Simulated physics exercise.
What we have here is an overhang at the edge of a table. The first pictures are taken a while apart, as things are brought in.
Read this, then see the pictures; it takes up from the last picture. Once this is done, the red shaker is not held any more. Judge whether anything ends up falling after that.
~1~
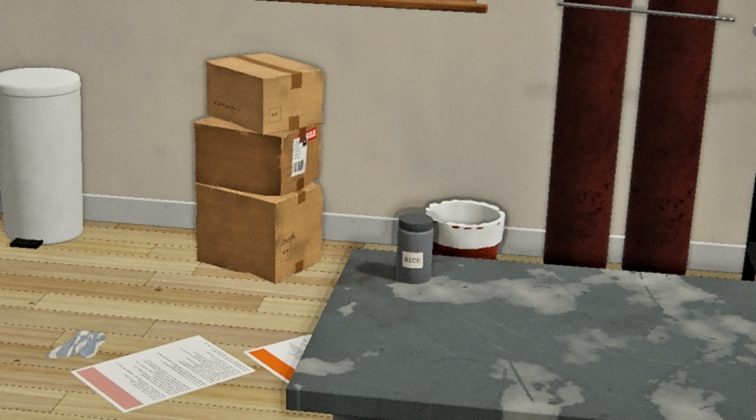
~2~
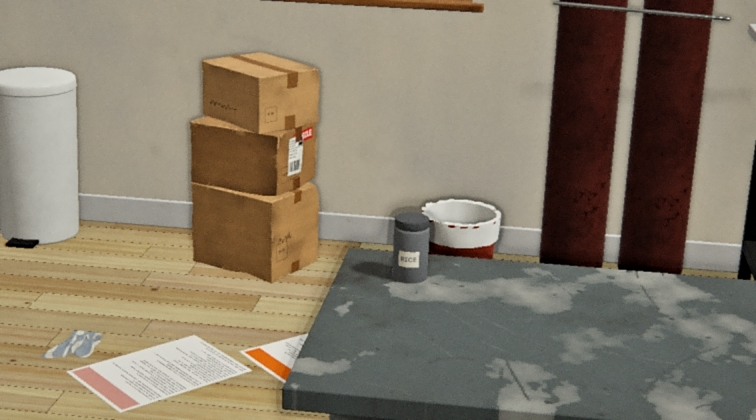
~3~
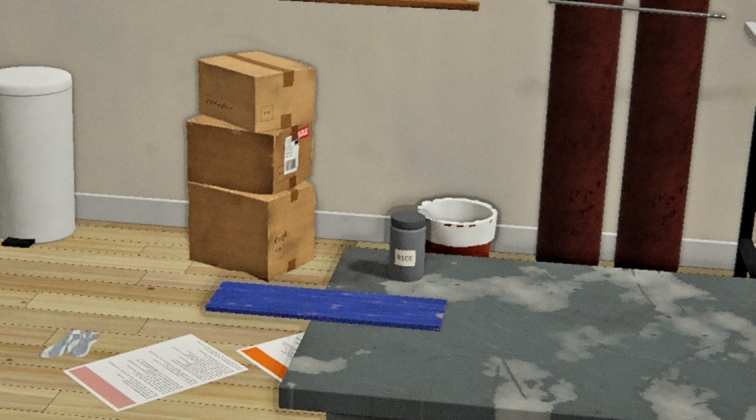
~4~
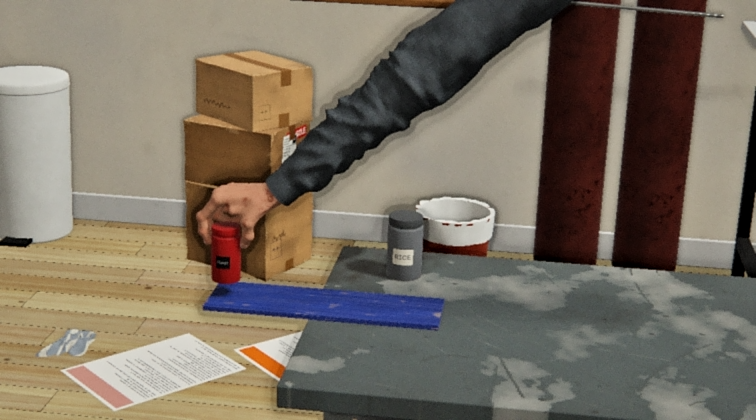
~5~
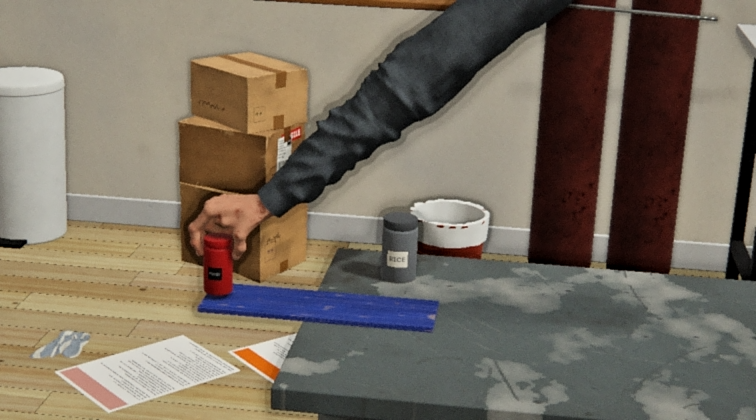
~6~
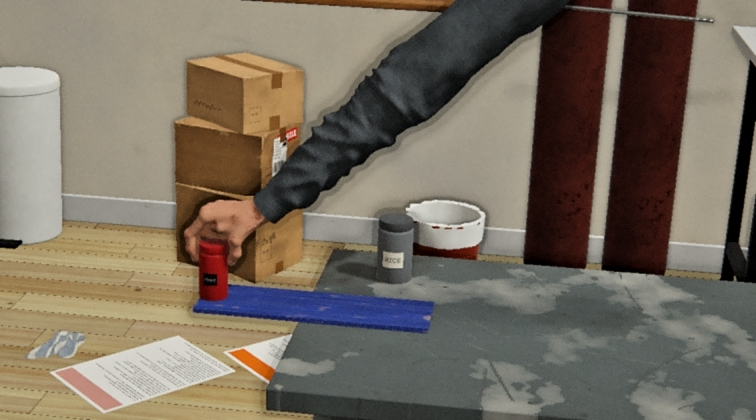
Outcome: A drop.
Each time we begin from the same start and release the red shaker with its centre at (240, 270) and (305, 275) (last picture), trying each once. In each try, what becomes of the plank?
Well, first it tumbles down, and then in the second try it stays in place.
Then, 0.60 s past the last view, red shaker and blue plank now down on the floor or falling.
Then, 0.80 s past the last view, things are still on the move.
Finally, down on the floor or falling, red shaker and blue plank; grey jar still in place. The plank goes over.
